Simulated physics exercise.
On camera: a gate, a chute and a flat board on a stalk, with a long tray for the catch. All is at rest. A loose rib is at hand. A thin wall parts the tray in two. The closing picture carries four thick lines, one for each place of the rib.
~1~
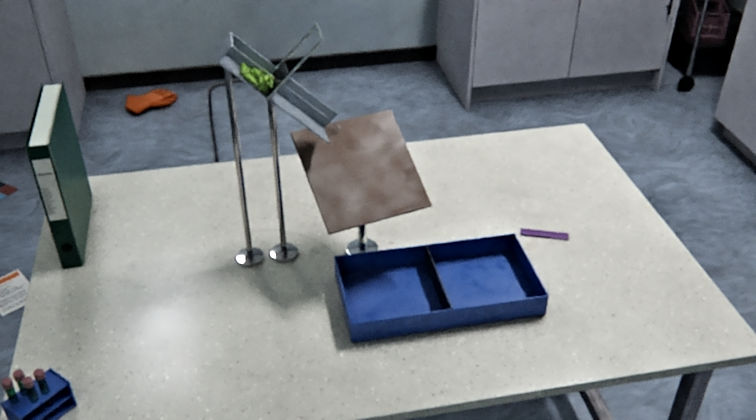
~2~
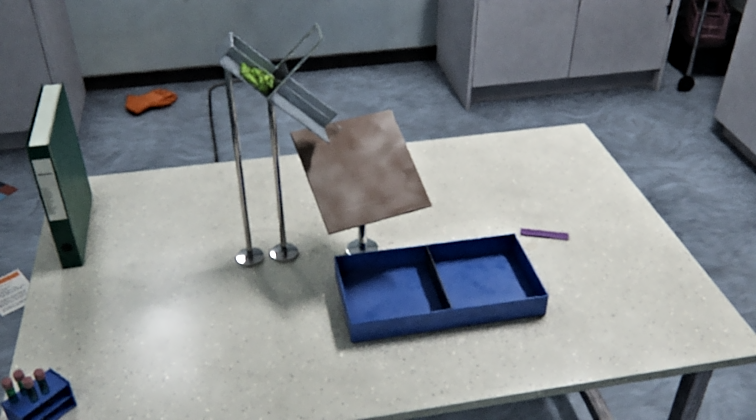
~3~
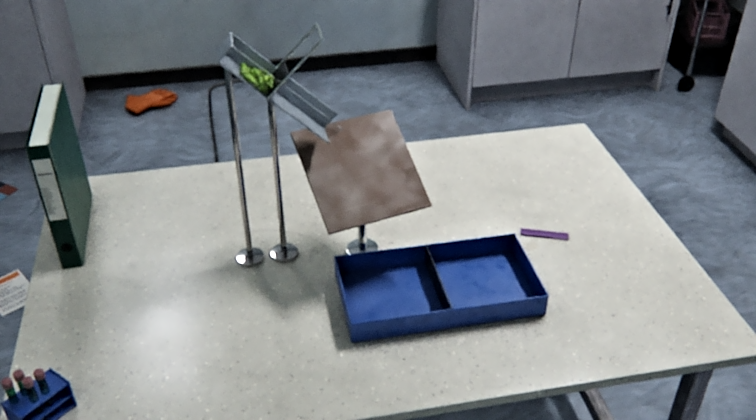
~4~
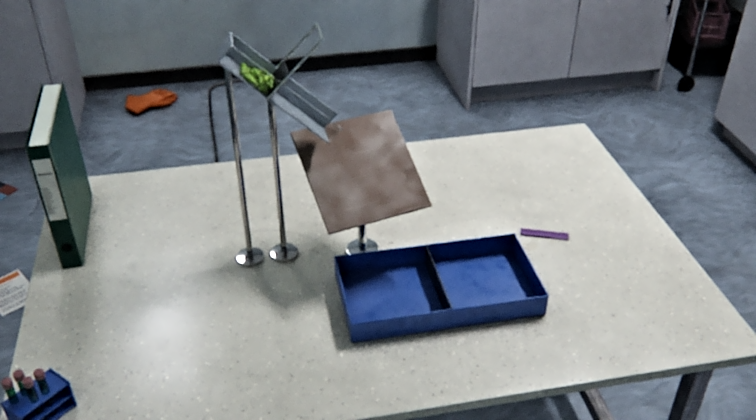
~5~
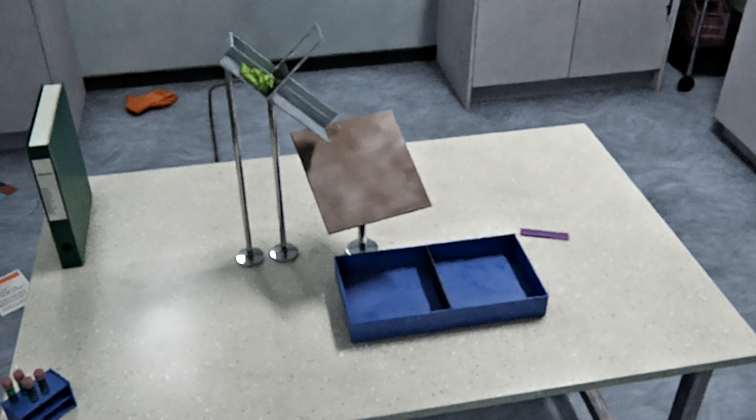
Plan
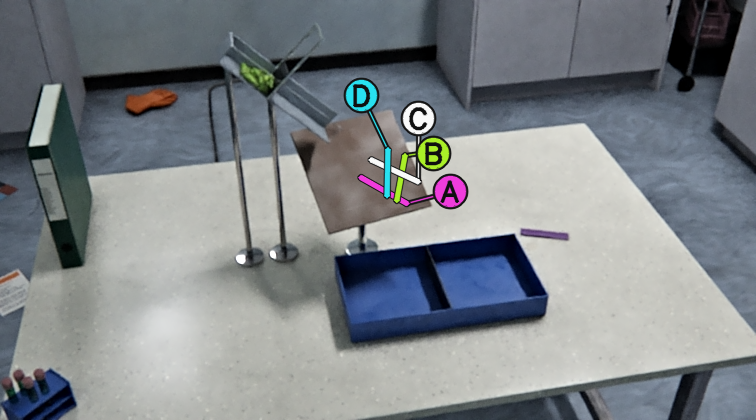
A small heap of green peas sat still in a raised, sloping metal chute above a tilted brownish board and a blue tray split in two, and nothing on the pale table moved.
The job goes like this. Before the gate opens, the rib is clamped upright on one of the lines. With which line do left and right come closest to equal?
It is C.
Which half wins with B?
The left half.
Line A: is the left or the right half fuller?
Right.
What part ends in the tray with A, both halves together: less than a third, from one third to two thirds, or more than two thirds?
It is more than two thirds.
On the marked copy, line A from (361, 177) to (406, 203); line B from (405, 155) to (396, 200); line C from (371, 159) to (418, 181); line D from (387, 149) to (387, 195).
With A, of what is caught, about a tenth in the left half, almost all in the right.
With B, of what is caught, almost all in the left half, just a few in the right.
With C, of what is caught, roughly a third in the left half, roughly two thirds in the right.
With D, of what is caught, almost all in the left half, just a few in the right.
